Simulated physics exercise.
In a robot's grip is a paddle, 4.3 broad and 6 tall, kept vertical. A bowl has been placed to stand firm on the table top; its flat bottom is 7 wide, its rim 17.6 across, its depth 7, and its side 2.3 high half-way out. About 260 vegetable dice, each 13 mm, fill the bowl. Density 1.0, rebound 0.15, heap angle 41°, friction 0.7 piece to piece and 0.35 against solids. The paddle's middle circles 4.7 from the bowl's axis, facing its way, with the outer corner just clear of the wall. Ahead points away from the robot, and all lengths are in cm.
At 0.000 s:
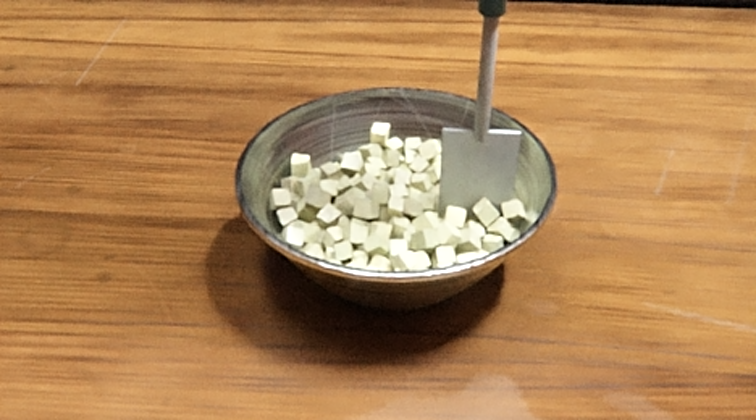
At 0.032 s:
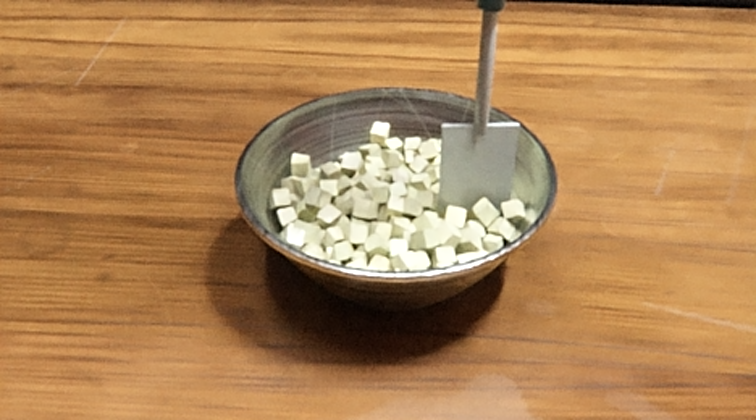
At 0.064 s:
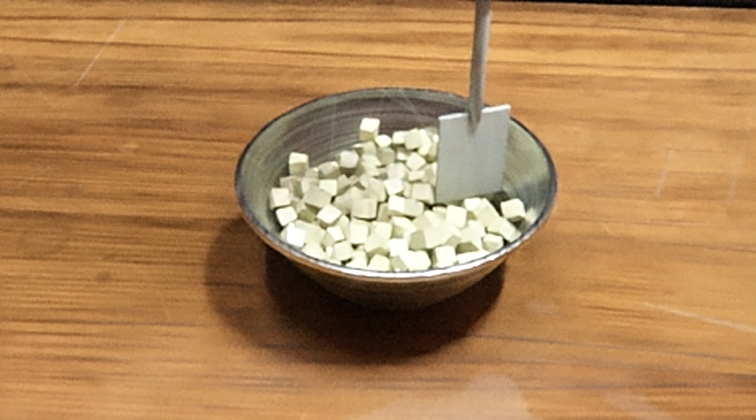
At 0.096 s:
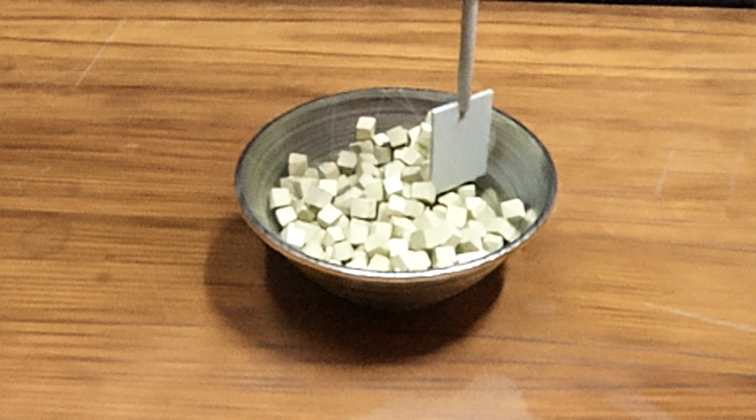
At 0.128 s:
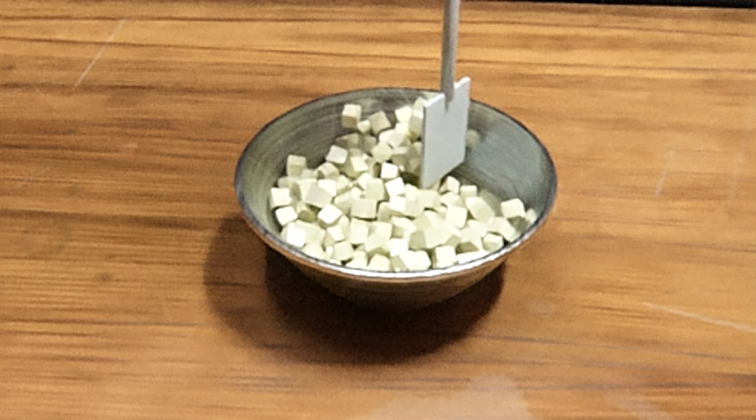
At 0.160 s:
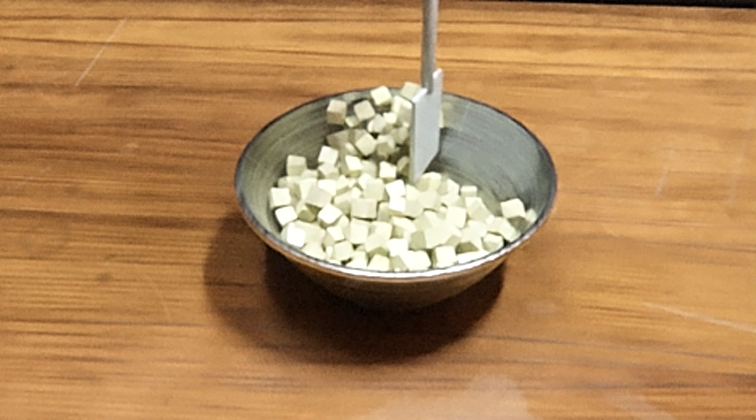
A grey paddle sweeps leftward around the back of a bowl, pushing pale cubes along.
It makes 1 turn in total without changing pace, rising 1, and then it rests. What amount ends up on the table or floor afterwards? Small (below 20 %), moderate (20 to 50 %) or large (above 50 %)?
Small.
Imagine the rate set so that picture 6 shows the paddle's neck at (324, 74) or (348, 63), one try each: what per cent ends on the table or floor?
It comes to roughly 30 per cent and then 25 per cent.
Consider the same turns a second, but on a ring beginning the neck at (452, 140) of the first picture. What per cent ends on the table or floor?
About 15 per cent.
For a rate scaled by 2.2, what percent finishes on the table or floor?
Estimated share: Close to 30 per cent.
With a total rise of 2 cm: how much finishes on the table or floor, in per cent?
That works out to some 5 per cent.
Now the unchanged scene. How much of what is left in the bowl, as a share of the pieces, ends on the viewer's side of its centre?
Around 45 per cent of what the bowl keeps.
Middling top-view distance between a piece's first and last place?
1 centimetres.
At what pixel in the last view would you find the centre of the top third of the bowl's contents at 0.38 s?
About (317, 216).
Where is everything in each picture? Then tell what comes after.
Paddle neck at (483, 107), 0° round; upper third of the load around (392, 206), from x 280 to 515, top at y 135; 258 in the bowl, in the first picture.
Paddle neck at (483, 101), 7° round; upper third of the load around (392, 206), from x 280 to 515, top at y 135, in the second picture.
Paddle neck at (477, 89), 22° round; upper third of the load around (387, 202), from x 280 to 515, top at y 130, in the third picture.
Paddle neck at (465, 78), 38° round; upper third of the load around (387, 199), from x 280 to 515, top at y 120, in the fourth picture.
Paddle neck at (448, 69), 54° round; upper third of the load around (382, 199), from x 280 to 515, top at y 110, in the fifth picture.
Paddle neck at (428, 62), 71° round; upper third of the load around (375, 194), from x 280 to 515, top at y 90; 258 in the bowl, in the sixth picture.
By 0.38 s, 182° round, highest piece 9 above the table; 250 in the bowl, 2 on the table or floor, 6 in flight or on the tool.
By 0.60 s, 294° round, highest piece 9 above the table; 230 in the bowl, 20 on the table or floor, 8 in flight or on the tool.
By 0.91 s, 0° round, highest piece 8 above the table; 222 in the bowl, 36 on the table or floor.
By 1.61 s, 0° round, highest piece 8 above the table; 222 in the bowl, 36 on the table or floor.
Final count, 222 in the bowl, 36 on the table or floor. That is 14 % on the table or floor.
